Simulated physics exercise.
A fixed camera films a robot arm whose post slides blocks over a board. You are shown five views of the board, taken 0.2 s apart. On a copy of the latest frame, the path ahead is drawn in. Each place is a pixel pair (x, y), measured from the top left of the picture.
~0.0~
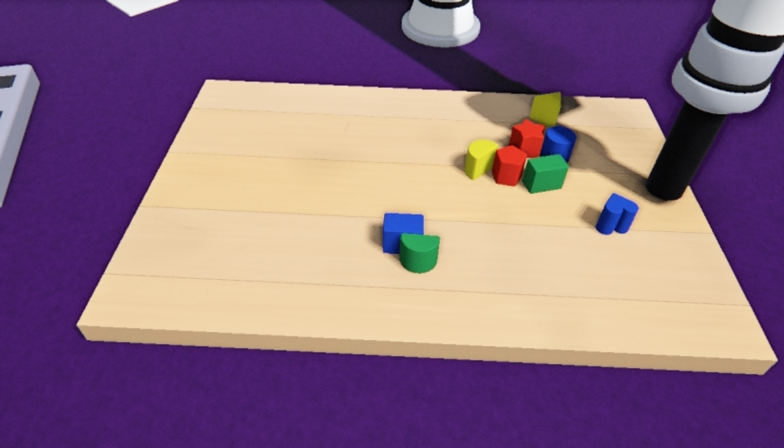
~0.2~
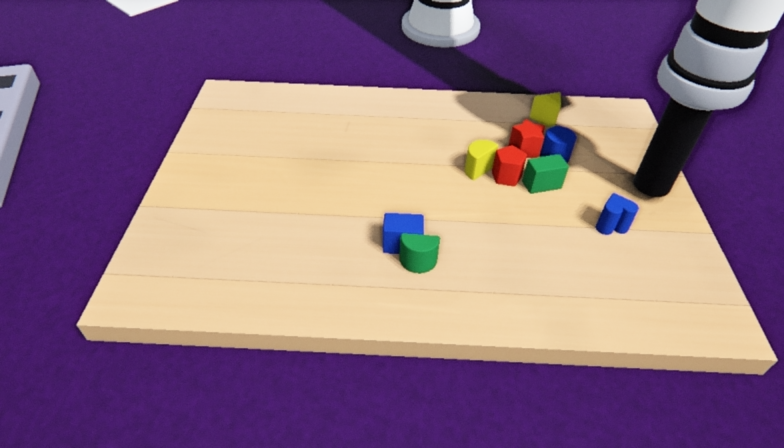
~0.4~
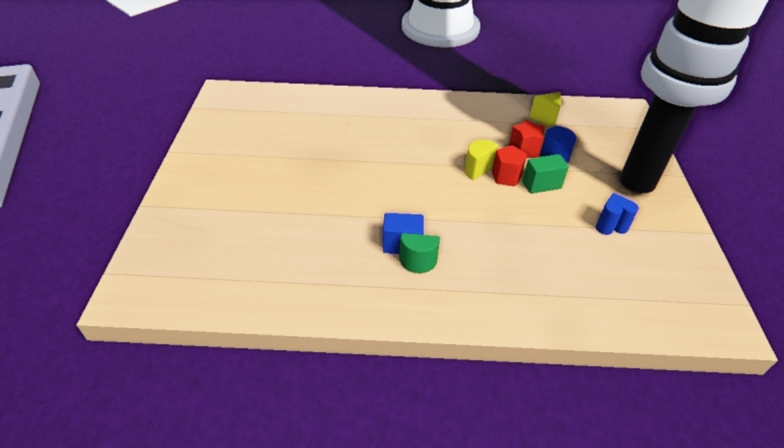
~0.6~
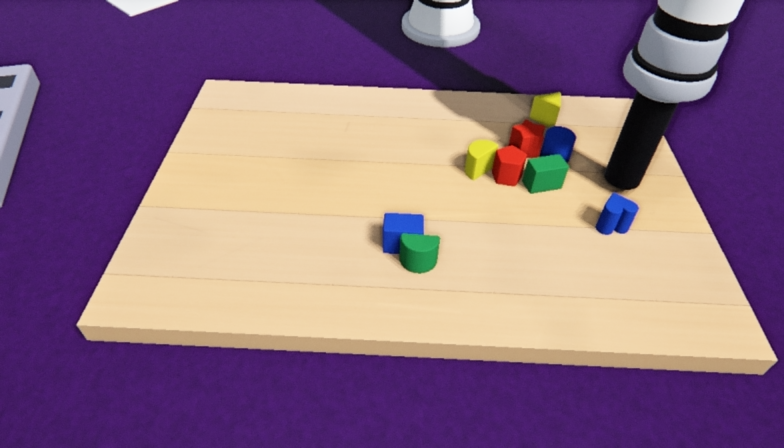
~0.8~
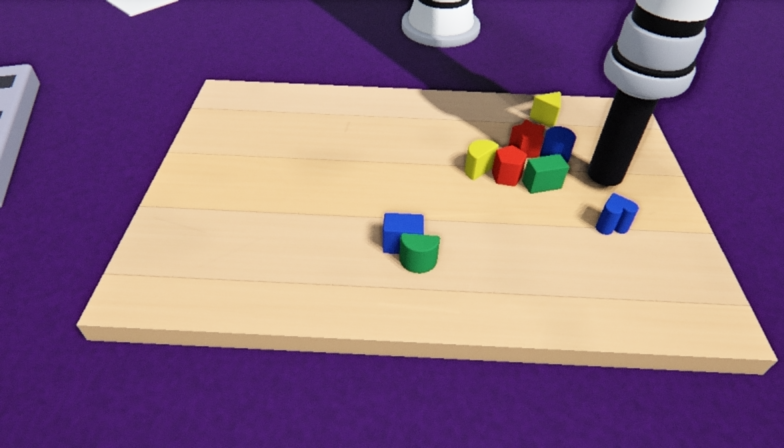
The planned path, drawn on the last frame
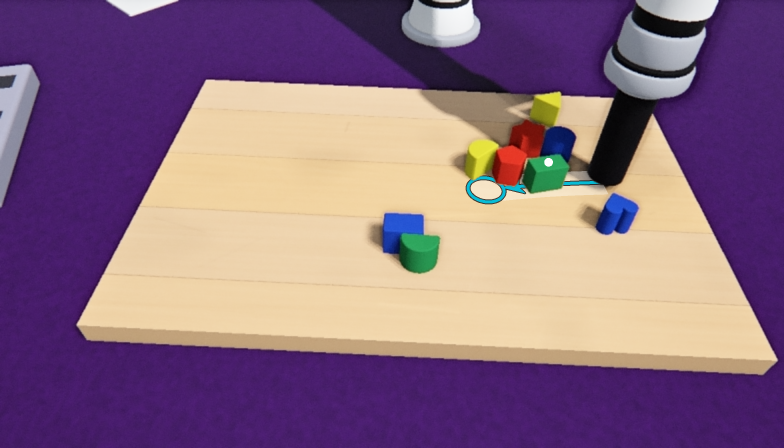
On a wooden board over purple cloth, a robot arm's black post slid a short way left toward a cluster of red, yellow, green and blue blocks, while all the blocks stayed still.
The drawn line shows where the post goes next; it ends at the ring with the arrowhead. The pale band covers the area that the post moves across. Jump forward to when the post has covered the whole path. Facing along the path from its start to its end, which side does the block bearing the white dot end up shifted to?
To the path's left.
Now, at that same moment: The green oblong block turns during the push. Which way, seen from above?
It spins against the clock.
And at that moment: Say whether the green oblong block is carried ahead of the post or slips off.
It holds its place in front.
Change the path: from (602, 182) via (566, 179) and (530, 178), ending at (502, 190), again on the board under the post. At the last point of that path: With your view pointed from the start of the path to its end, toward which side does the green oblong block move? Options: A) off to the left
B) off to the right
A.
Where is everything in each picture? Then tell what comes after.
In the first picture, tip of the post at (664, 189), middles of tops, yellow half-round block at (481, 147), red five-sided block at (512, 154), green oblong block at (549, 162), blue circle at (562, 134).
In the second picture, post at (651, 186), nothing pushed.
In the third picture, post at (638, 182), nothing pushed.
In the fourth picture, post at (622, 178), nothing pushed.
In the fifth picture, post at (605, 175), yellow half-round block at (481, 147), red five-sided block at (512, 154), green oblong block at (549, 162), blue circle at (562, 134).
The line goes from (602, 182) over (564, 184) and (525, 186) to (486, 190); the dot is on the green oblong block.
What follows on the original path. One third of the way, post at (565, 176); red five-sided block at (505, 154), turned 20° clockwise; green oblong block at (535, 164).
Two thirds of the way, post at (526, 179); yellow half-round block at (477, 144), turned 10° anticlockwise; red five-sided block at (498, 152), turned 40° clockwise; green oblong block at (499, 173), turned 15° anticlockwise.
At the end, post at (488, 182); yellow half-round block at (464, 136), turned 40° clockwise; red five-sided block at (468, 150), turned 95° clockwise; green oblong block at (460, 180), turned 30° anticlockwise; blue circle unmoved.
